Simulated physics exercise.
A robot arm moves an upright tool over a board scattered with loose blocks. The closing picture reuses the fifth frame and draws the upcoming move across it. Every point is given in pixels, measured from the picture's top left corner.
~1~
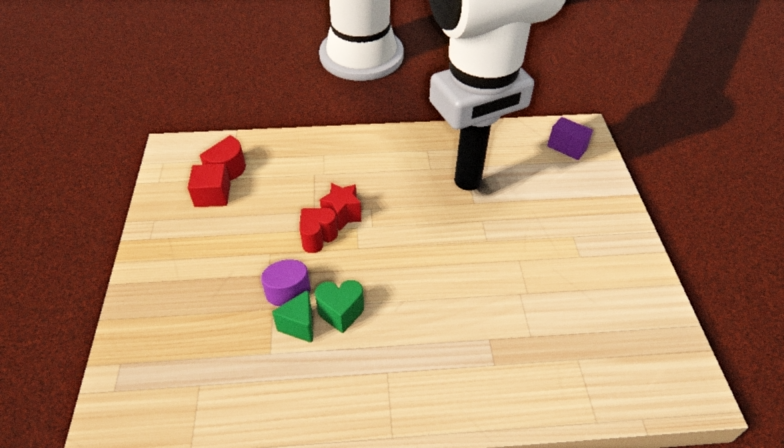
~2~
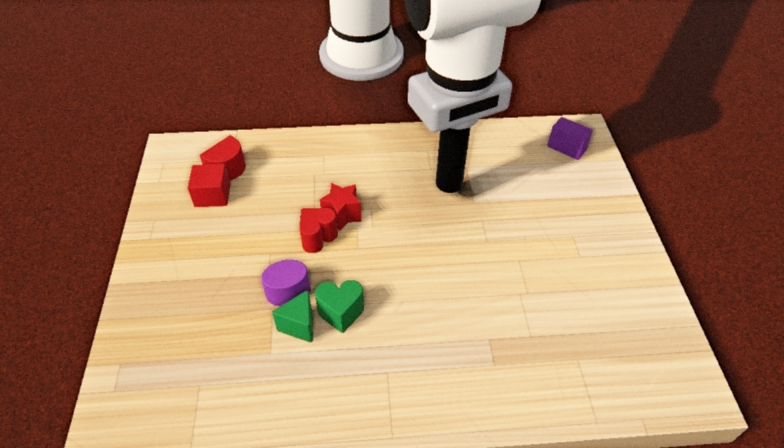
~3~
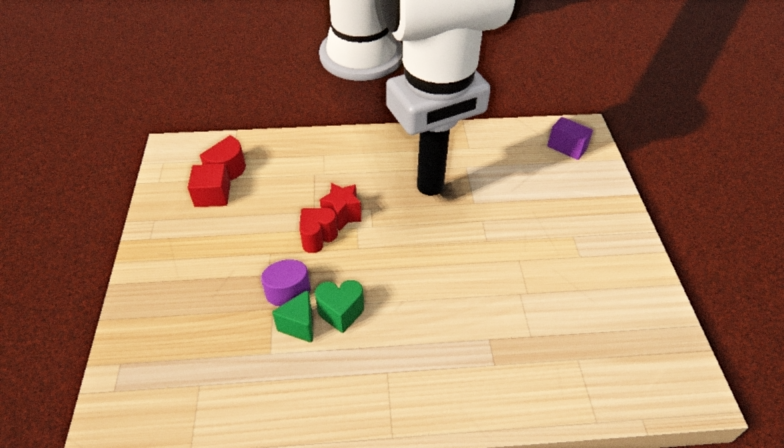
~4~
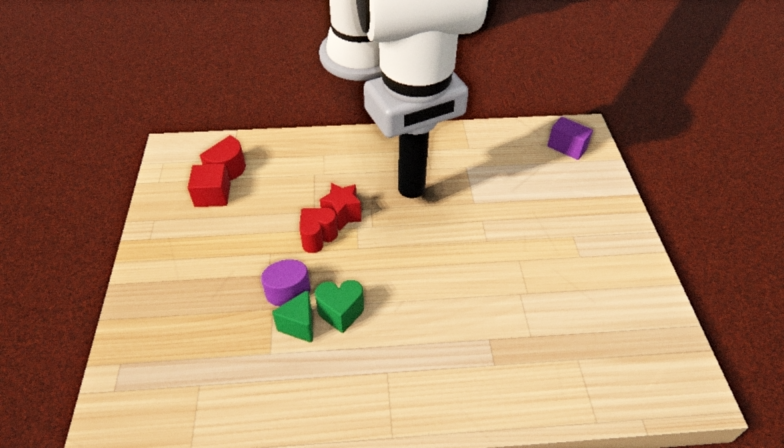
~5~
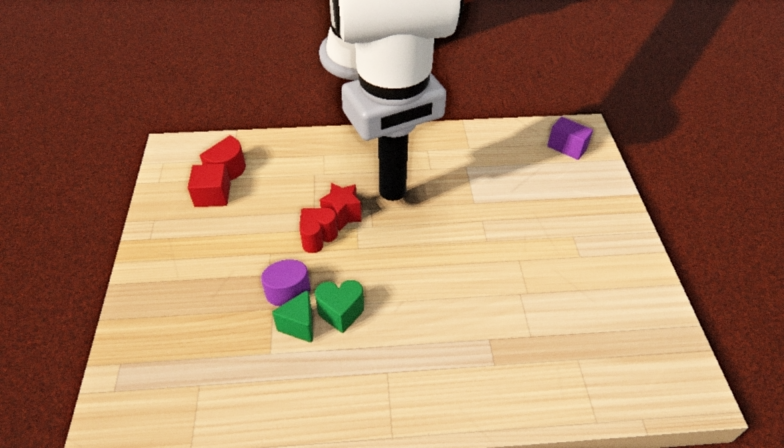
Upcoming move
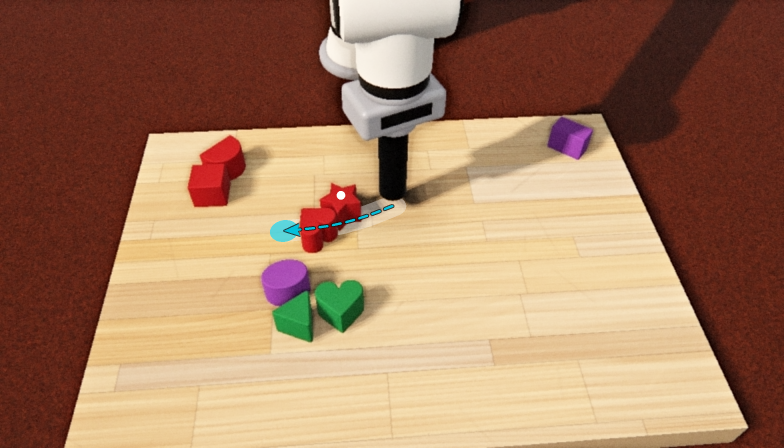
Robot arm sliding its upright black tool steadily left across a wooden board, with the scattered red, green and purple blocks staying still.
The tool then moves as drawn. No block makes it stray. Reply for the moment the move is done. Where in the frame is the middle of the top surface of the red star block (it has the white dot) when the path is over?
It ends at (277, 192).
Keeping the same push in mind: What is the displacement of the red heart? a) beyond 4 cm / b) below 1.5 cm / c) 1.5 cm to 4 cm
The correct letter is a.
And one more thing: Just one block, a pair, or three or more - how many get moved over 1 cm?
Moved: Exactly two.
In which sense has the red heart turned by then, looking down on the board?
Viewed from above, counterclockwise.
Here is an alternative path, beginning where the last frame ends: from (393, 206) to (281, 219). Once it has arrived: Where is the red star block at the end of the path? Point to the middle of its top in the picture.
It should be at (266, 219) by then.
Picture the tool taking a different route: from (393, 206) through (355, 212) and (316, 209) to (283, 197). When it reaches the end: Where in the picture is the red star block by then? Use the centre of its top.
In the picture, that point is around (286, 201).
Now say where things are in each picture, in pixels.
Tip of the tool at (468, 181), middles of tops, purple oval at (284, 273), red heart at (315, 218), red star block at (341, 195), in the first frame.
Tool at (449, 184), nothing pushed, in the second frame.
Tool at (430, 186), nothing pushed, in the third frame.
Tool at (412, 189), nothing pushed, in the fourth frame.
Tool at (393, 191), purple oval at (284, 273), red heart at (315, 218), red star block at (341, 195), in the fifth frame.
The line goes from (393, 206) through (341, 223) to (284, 231); the dot is on the red star block.
The first path, step by step. One third of the way, tool at (358, 204); red heart at (301, 221), turned 10° anticlockwise; red star block at (330, 197), turned 20° clockwise.
Two thirds of the way, tool at (320, 212); red heart at (287, 224), turned 45° anticlockwise; red star block at (298, 196), turned 45° clockwise.
At the end, tool at (281, 216); purple oval unmoved; red heart at (265, 230), turned 105° anticlockwise; red star block at (277, 192), turned 90° clockwise.
